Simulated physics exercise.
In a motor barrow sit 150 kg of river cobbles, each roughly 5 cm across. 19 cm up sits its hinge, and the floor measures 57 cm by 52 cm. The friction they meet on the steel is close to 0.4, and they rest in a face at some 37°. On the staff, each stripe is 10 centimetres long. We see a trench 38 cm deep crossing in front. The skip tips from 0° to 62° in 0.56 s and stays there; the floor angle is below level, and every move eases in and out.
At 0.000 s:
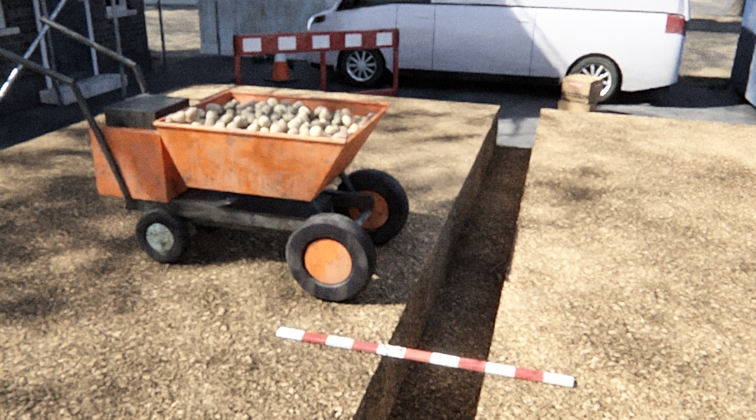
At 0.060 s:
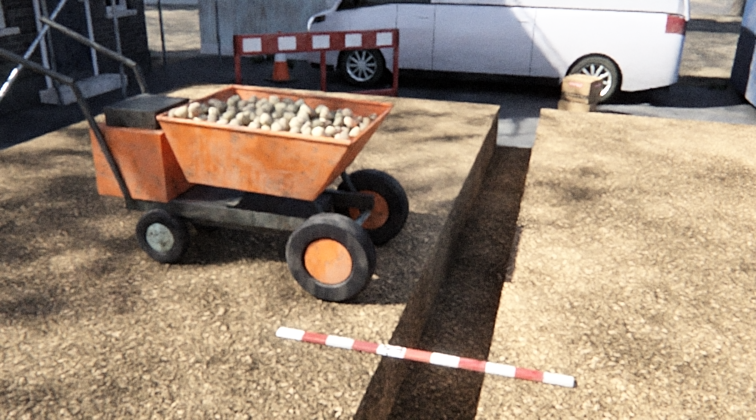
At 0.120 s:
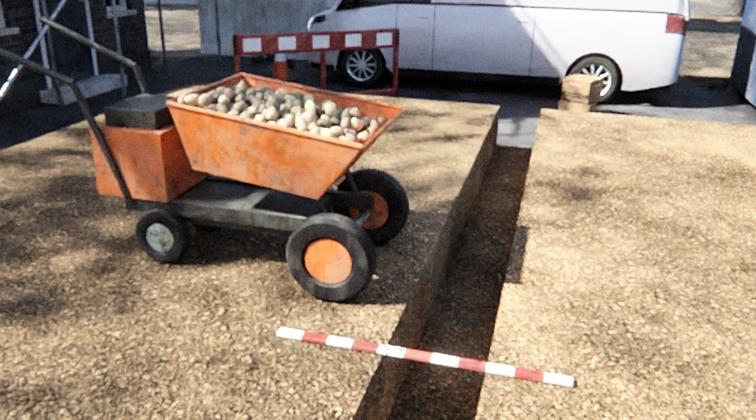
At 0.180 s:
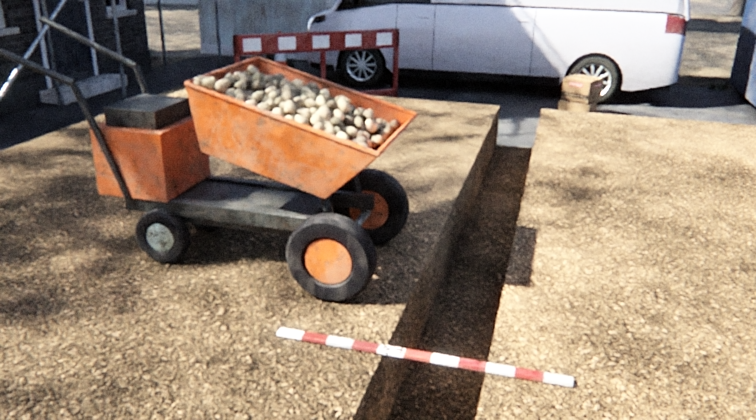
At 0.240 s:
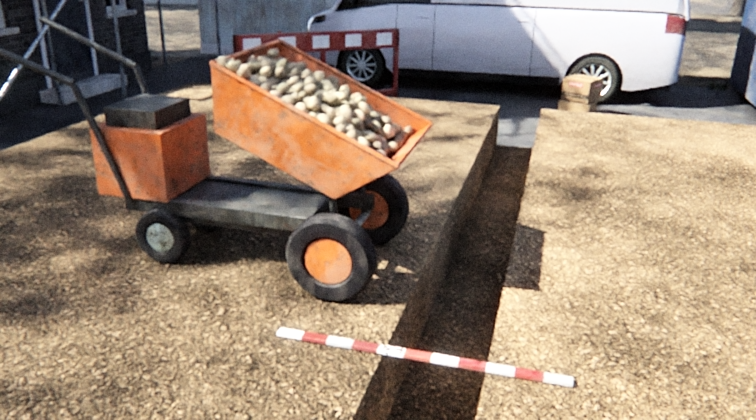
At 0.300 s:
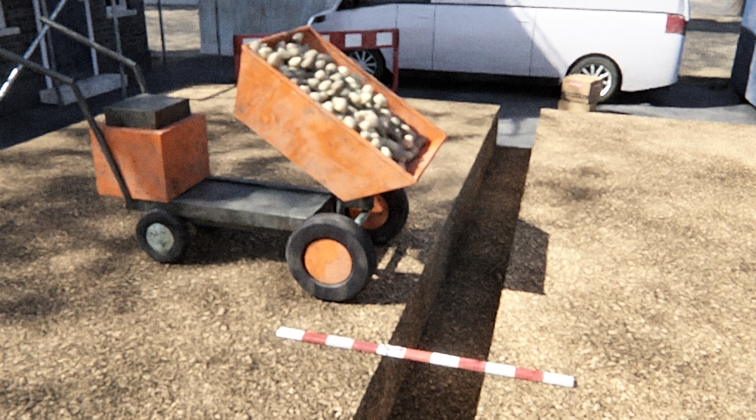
On sunlit, gravelly ground beside a narrow trench, with a white van parked behind, an orange motor barrow stands still while its skip, loaded with rounded stones, tilts steadily steeper, its rear rising and its front lip pointing down to the right.
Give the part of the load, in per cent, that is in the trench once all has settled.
Close to 22 in a hundred.
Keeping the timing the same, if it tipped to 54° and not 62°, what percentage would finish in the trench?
Roughly 20 per cent would end in the trench.
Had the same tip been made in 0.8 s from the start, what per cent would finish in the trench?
About 30 percent, I'd say.
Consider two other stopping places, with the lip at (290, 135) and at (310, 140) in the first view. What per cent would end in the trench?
Near 55 per cent from the first place, 40 from the second.
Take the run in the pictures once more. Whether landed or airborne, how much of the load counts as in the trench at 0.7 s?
Roughly 10% by that time.
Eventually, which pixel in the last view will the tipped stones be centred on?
Roughly at (562, 295).
After 0.4 s the floor is at 52°; 100 % in the skip; the foremost stones are at (435, 182).
After 0.7 s the floor is at 62°; 84 % in the skip, 9 % in the trench, 7 % past the trench; the foremost stones are at (534, 258).
After 1.0 s the floor is at 62°; 36 % in the skip, 11 % in the trench, 53 % past the trench; the foremost stones are at (720, 309).
After 3.0 s the floor is at 62°; 23 % in the skip, 22 % in the trench, 55 % past the trench; the foremost stones are past the picture's edge.
